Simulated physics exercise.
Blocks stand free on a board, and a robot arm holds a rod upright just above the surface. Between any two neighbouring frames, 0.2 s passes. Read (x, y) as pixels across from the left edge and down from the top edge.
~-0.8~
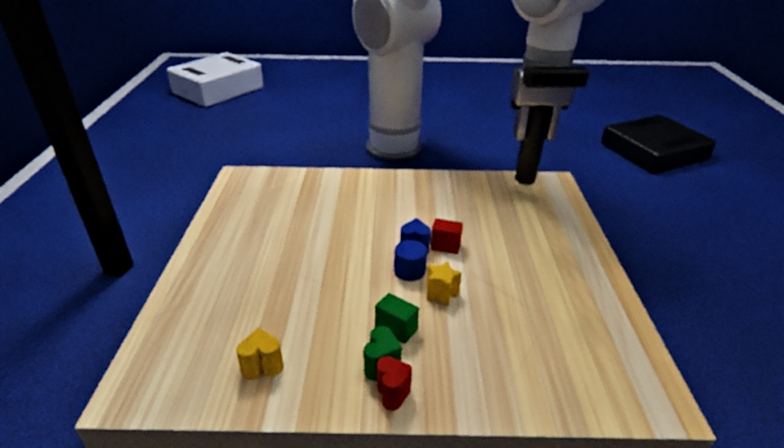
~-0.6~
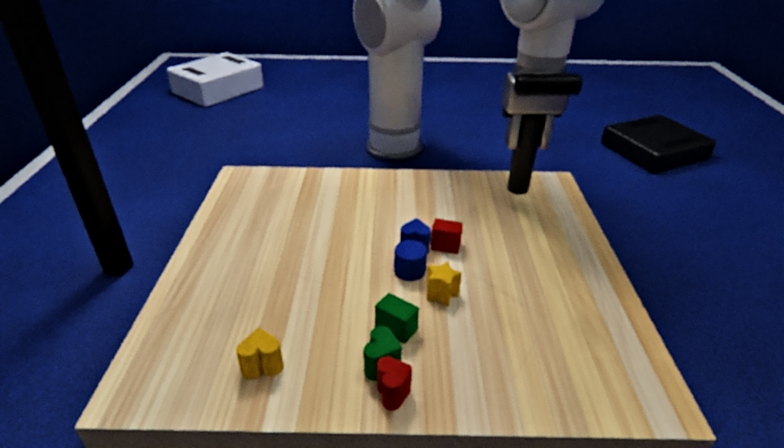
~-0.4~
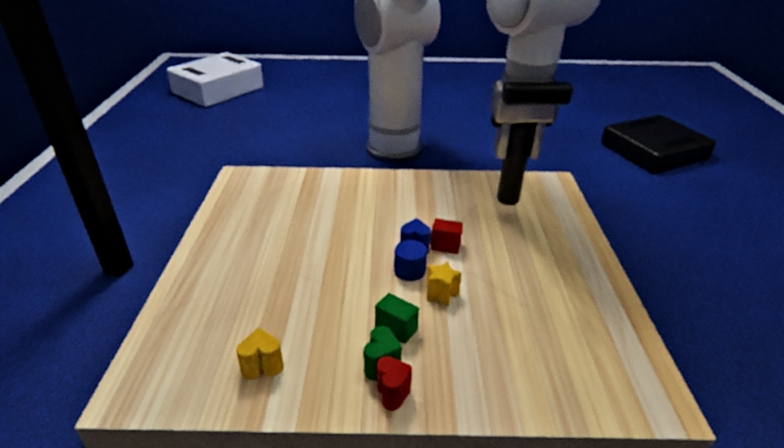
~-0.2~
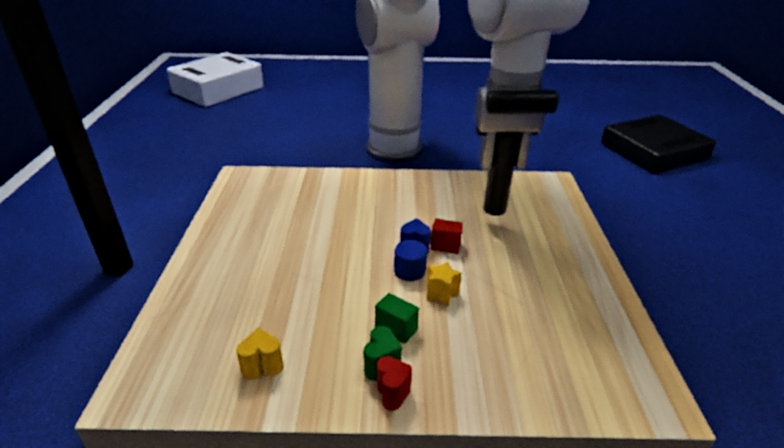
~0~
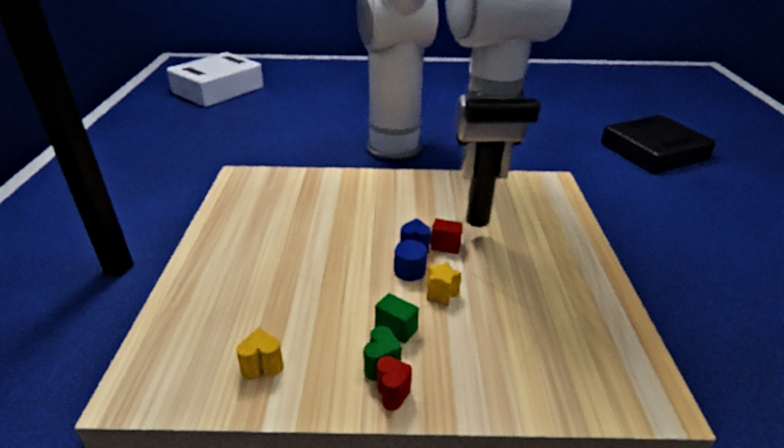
A robot arm holding a dark upright rod moves steadily left and toward the viewer over a wooden board, bringing the rod close to the right side of a red block, while the scattered coloured blocks stay still.
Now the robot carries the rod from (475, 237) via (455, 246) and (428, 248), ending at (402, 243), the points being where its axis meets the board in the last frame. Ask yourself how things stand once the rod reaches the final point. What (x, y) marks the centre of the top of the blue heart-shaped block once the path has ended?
My prediction: (352, 232).
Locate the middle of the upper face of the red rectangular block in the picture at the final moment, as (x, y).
Its top centre is at about (381, 233).
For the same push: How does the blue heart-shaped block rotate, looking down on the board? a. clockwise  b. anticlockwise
a: Clockwise.
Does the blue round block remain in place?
Answer: No.
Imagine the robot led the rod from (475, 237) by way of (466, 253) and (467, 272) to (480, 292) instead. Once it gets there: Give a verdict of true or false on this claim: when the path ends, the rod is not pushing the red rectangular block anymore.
Answer: True.
The first path, step by step. One third of the way, rod (455, 231); blue heart-shaped block (405, 230), turned 45° clockwise; red rectangular block (431, 233).
Two thirds of the way, rod (429, 232); blue round block (405, 252); blue heart-shaped block (377, 230), turned 45° clockwise; red rectangular block (403, 235).
At the end, rod (402, 227); blue round block (404, 252); blue heart-shaped block (352, 232), turned 40° clockwise; yellow star-shaped block in place; red rectangular block (381, 233), turned 30° anticlockwise.
